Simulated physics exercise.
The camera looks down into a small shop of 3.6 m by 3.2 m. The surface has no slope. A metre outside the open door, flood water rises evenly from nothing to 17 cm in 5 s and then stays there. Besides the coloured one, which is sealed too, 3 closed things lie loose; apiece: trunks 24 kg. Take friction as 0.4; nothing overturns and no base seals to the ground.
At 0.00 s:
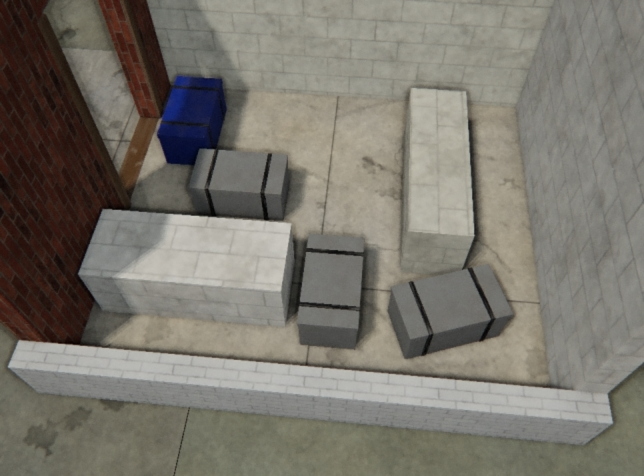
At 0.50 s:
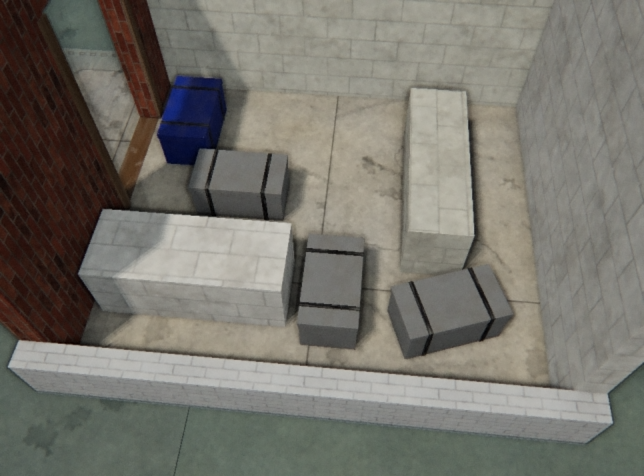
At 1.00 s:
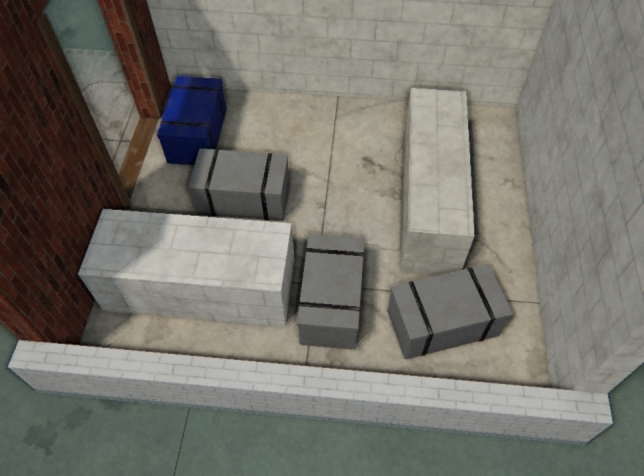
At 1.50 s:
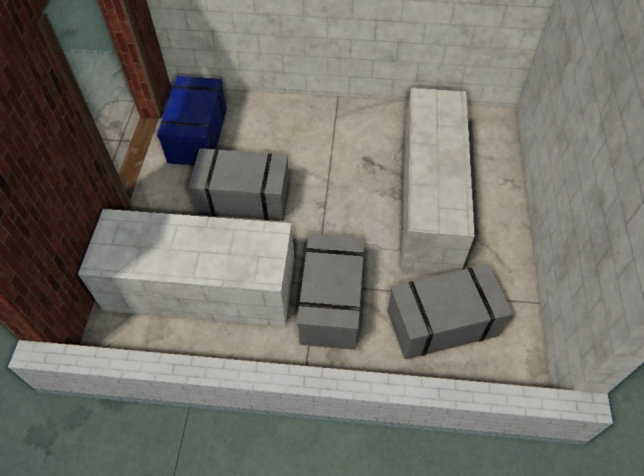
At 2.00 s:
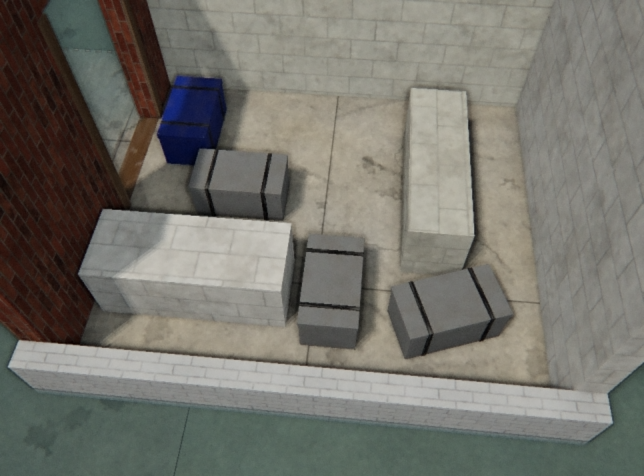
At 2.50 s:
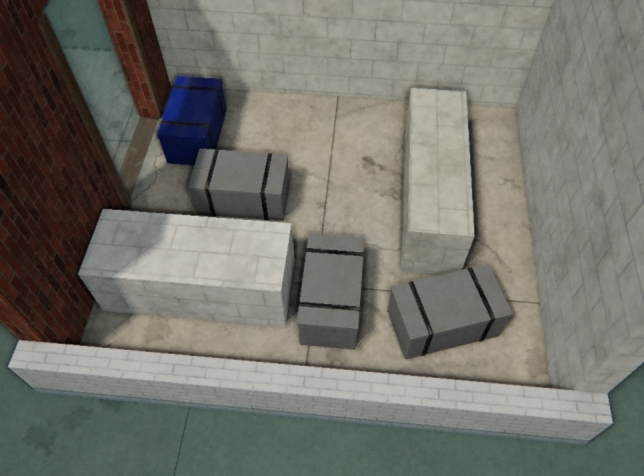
Greenish water spreads over the bare concrete outside the low front wall and past the open doorway of a small brick-walled room. It then darkens slightly outside and just reaches the door sill, while the blue trunk, three grey trunks and two pale blocks inside stay still.
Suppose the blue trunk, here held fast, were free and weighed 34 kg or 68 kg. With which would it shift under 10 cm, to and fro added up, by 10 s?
Verdict: Only the larger load is enough.
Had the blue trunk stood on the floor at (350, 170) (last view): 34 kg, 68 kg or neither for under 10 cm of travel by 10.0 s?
It takes the larger.
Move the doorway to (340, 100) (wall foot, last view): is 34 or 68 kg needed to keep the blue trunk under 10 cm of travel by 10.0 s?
In that case the lower weight is enough.
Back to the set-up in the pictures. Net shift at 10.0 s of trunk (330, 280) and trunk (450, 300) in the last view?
In turn: 0 cm, 0 cm.
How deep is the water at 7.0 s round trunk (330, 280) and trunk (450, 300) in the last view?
Roughly 2 and 1 cm.
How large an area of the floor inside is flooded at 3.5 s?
About 0.5 m2.
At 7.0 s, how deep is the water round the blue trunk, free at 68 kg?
About 8 cm.
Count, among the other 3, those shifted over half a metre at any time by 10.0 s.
1 of them.
After 3.5 s the blue trunk would be 0 cm from its start with 34 kg and 0 cm from its start with 68 kg; 3 cm of water round it then.
After 4.5 s the blue trunk would be 3 cm from its start with 34 kg and 0 cm from its start with 68 kg; 6 cm of water round it then.
After 7.0 s the blue trunk would be 106 cm from its start with 34 kg and 0 cm from its start with 68 kg; 8 cm of water round it then.
After 10.0 s the blue trunk would be 171 cm from its start with 34 kg and 0 cm from its start with 68 kg; 9 cm of water round it then.
